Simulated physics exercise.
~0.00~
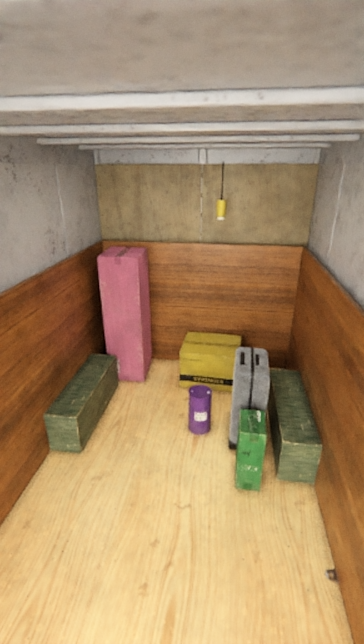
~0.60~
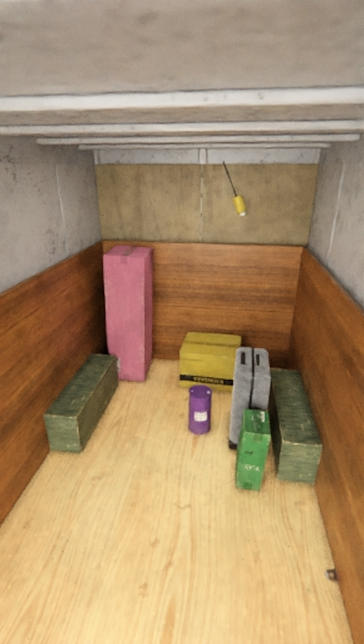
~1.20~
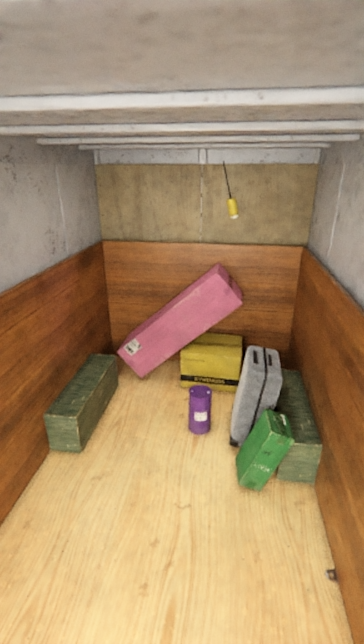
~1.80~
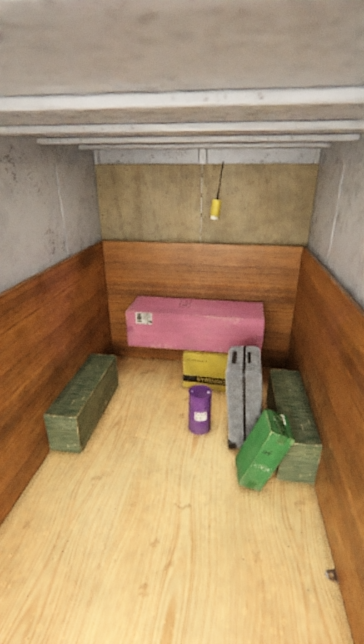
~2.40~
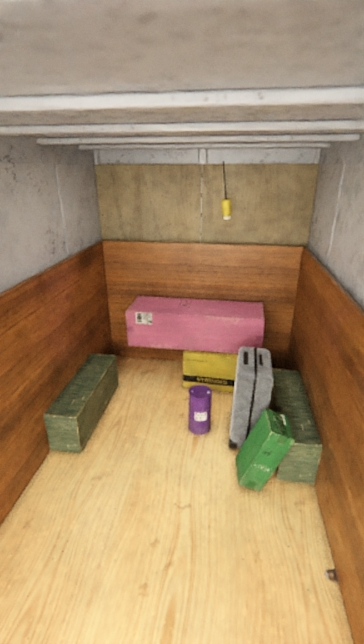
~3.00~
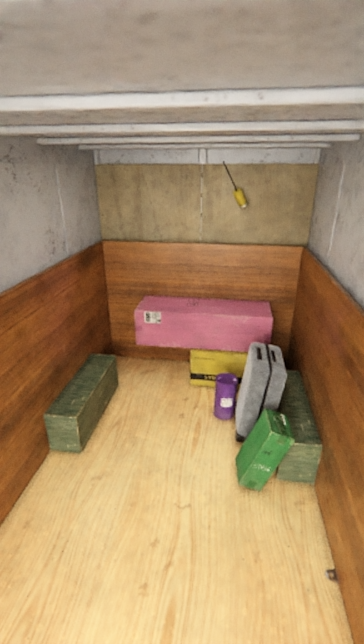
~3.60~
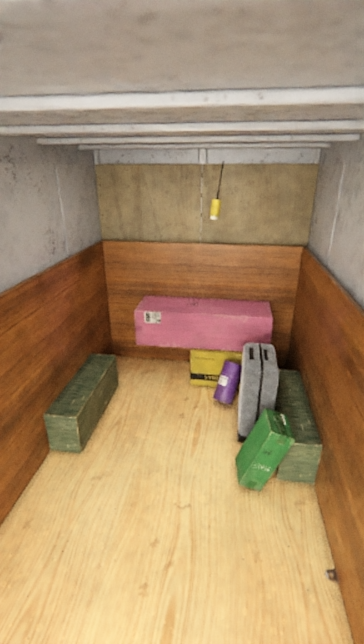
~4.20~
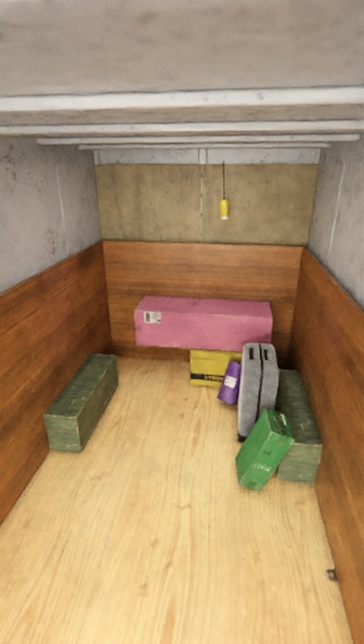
The tall pink box toppled to the right and landed on its side across the back of the van, while the green box tipped against its neighbour; then the purple canister slid right and ended up leaning beside the grey case.
